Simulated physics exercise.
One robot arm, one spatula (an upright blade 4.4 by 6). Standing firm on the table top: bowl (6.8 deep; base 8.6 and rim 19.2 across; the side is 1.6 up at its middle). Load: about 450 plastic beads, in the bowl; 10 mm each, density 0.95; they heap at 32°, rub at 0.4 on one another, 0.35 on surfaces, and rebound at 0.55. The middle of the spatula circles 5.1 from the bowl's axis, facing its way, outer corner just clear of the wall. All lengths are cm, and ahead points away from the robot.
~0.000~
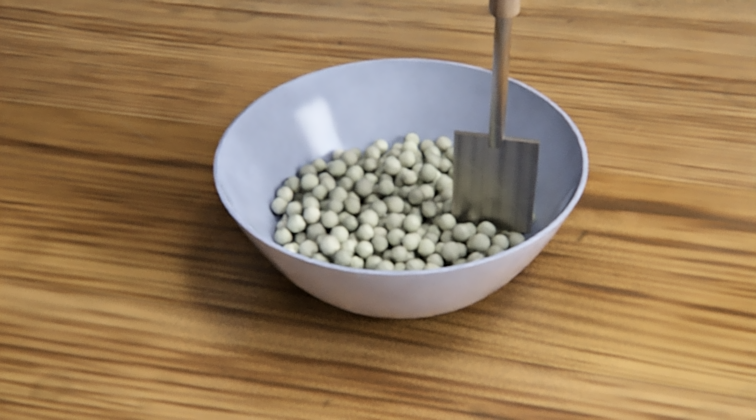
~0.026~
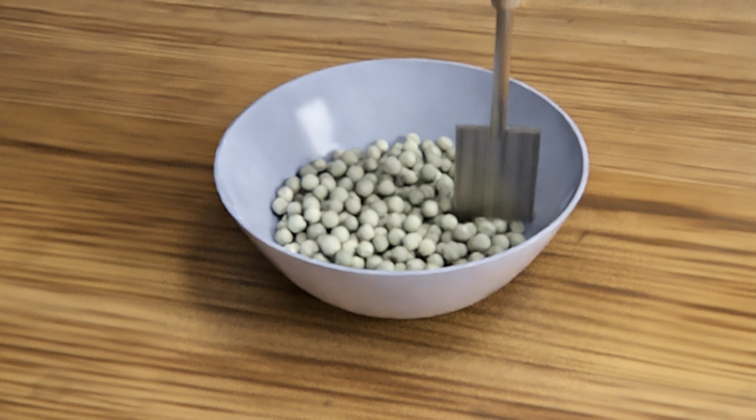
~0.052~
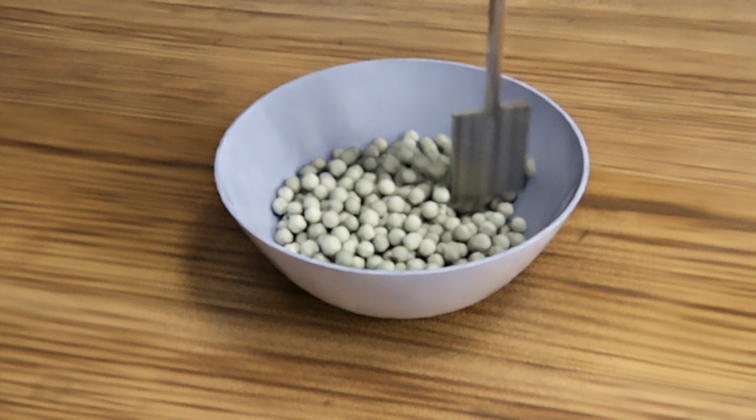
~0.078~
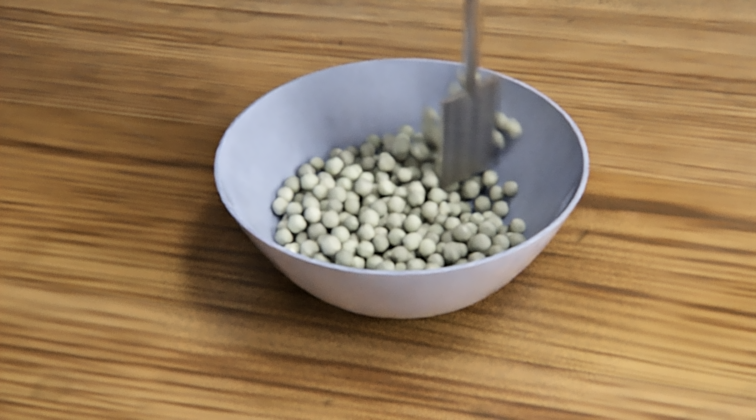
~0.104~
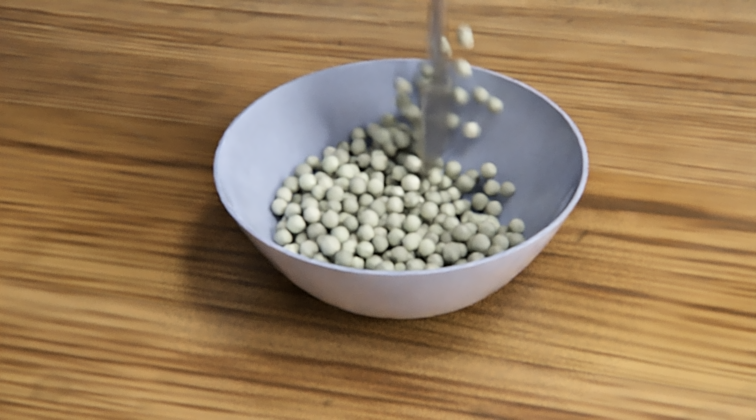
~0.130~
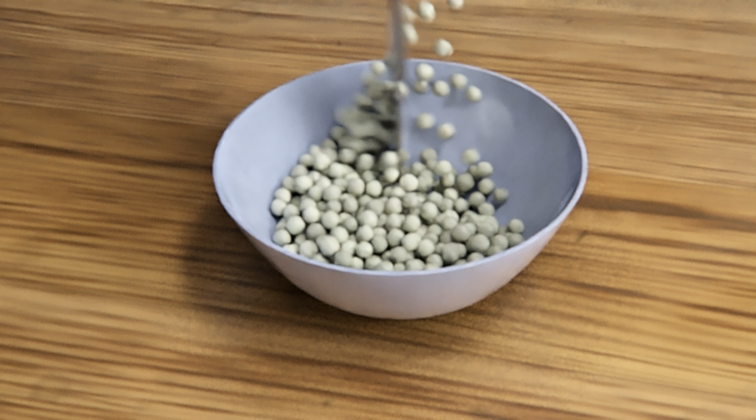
A spatula sweeps around the back of a pale bowl, flinging some greenish beads upward.
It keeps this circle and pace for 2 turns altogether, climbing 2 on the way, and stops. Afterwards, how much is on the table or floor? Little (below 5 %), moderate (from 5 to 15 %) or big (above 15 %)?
On the table or floor the share is moderate, from 5 to 15 %.
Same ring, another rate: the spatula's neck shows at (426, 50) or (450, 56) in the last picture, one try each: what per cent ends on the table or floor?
Some 5 and 0 per cent.
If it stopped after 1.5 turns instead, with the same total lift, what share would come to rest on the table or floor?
In that case some 10 per cent.
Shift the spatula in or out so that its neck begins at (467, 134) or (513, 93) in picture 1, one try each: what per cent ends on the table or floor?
About 10 and 0 per cent.
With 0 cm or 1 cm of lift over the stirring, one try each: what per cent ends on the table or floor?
About 35 and 20 per cent.
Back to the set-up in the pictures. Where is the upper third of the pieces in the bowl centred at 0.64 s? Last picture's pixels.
Around (403, 212).
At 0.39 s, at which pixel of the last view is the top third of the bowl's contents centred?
At about (439, 235).
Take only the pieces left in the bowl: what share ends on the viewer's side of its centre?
Roughly 50 per cent.
By 0.39 s, 342° round, highest piece 11 above the table; 409 in the bowl, 21 on the table or floor, 17 in flight or on the tool.
By 0.64 s, 222° round, highest piece 4 above the table; 405 in the bowl, 42 on the table or floor.
By 0.97 s, 0° round, highest piece 4 above the table; 405 in the bowl, 42 on the table or floor.
By 1.67 s, 0° round, highest piece 4 above the table; 405 in the bowl, 42 on the table or floor.
Final count, 405 in the bowl, 42 on the table or floor. That is 9 % on the table or floor.
